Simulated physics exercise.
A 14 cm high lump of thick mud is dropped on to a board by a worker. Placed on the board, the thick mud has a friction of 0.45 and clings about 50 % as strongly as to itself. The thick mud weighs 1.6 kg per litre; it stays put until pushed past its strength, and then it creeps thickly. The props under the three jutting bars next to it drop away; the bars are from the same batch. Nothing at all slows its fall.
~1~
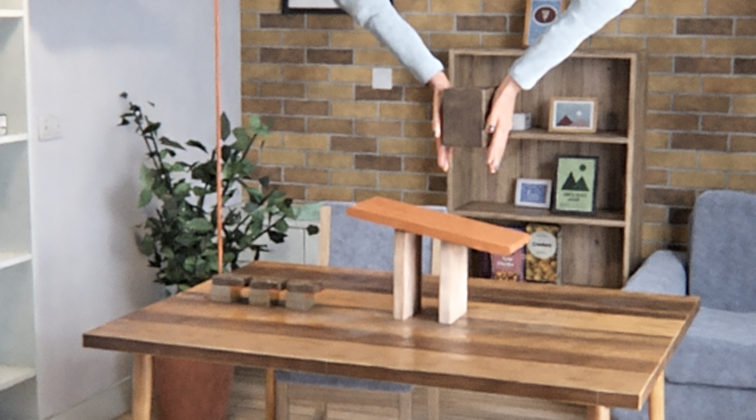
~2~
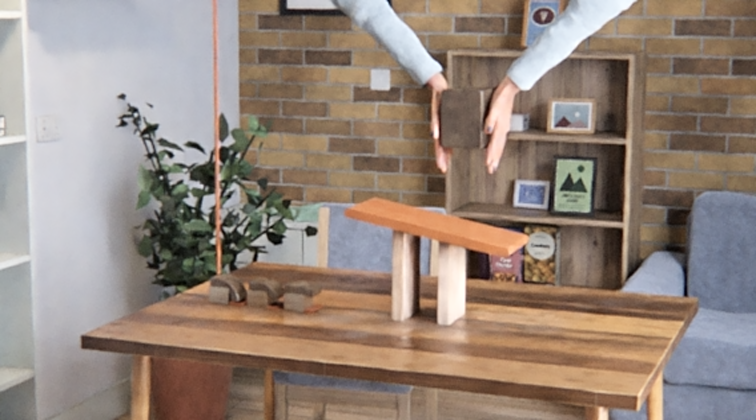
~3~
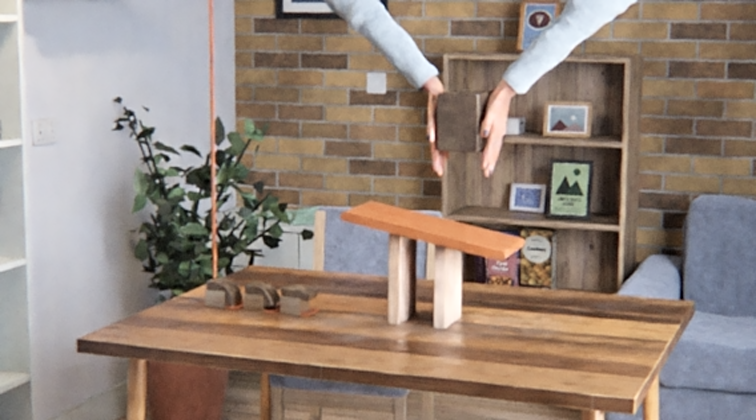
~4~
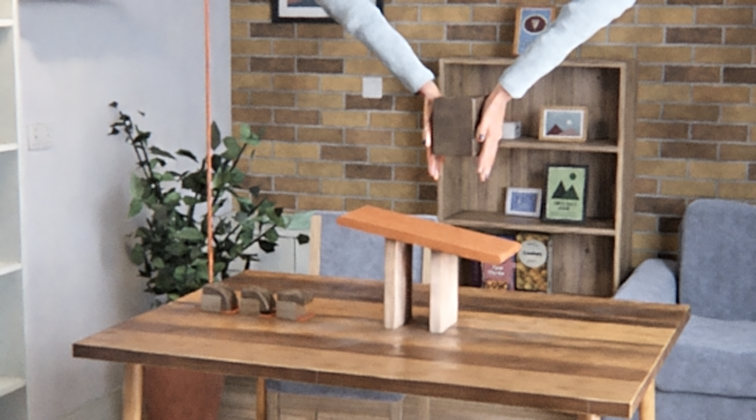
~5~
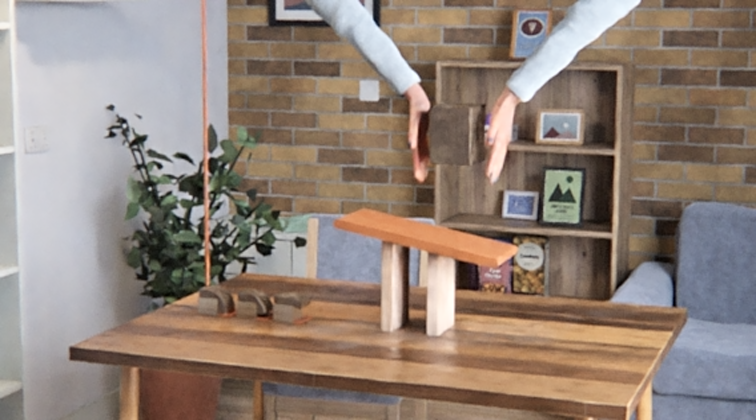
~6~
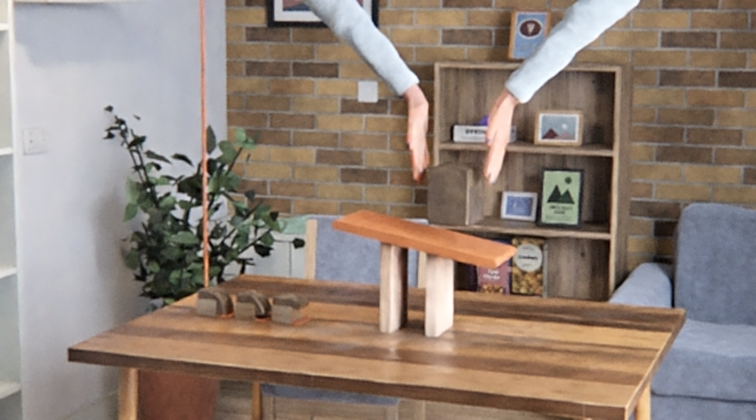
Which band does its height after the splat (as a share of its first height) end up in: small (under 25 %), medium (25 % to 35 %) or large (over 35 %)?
It ends up medium.
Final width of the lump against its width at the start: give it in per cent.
Around 290 % of the starting width.
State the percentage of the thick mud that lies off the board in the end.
Share off the board, approx. 30 %.
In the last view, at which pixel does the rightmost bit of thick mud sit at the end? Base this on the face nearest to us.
Close to pixel (507, 258).
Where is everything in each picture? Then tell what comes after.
In the first frame, highest point of the thick mud at (464, 89); the tips have sunk 0, 0, 0 (left to right).
In the second frame, highest point of the thick mud at (463, 90); the tips have sunk 4.1 cm, 2.5 cm, 7 mm (left to right).
In the third frame, highest point of the thick mud at (459, 94); the tips have sunk 4.5 cm, 3.6 cm, 8 mm (left to right).
In the fourth frame, highest point of the thick mud at (454, 98); the tips have sunk 4.5 cm, 3.6 cm, 9 mm (left to right).
In the fifth frame, highest point of the thick mud at (451, 108); the tips have sunk 4.5 cm, 3.6 cm, 9 mm (left to right).
In the sixth frame, highest point of the thick mud at (449, 169); the tips have sunk 4.5 cm, 3.6 cm, 9 mm (left to right).
Another 0.12 s on from the sixth picture, it stands 33 % of its first height and none has gone off the board.
Another 0.25 s on from the sixth picture, it stands 29 % of its first height and 2 % has gone off the board.
Another 0.38 s on from the sixth picture, it stands 29 % of its first height and 28 % has gone off the board.
Another 0.52 s on from the sixth picture, it stands 29 % of its first height and 28 % has gone off the board.
Another 0.62 s on from the sixth picture, at the end, it stands 29 % of its first height and 28 % has gone off the board.
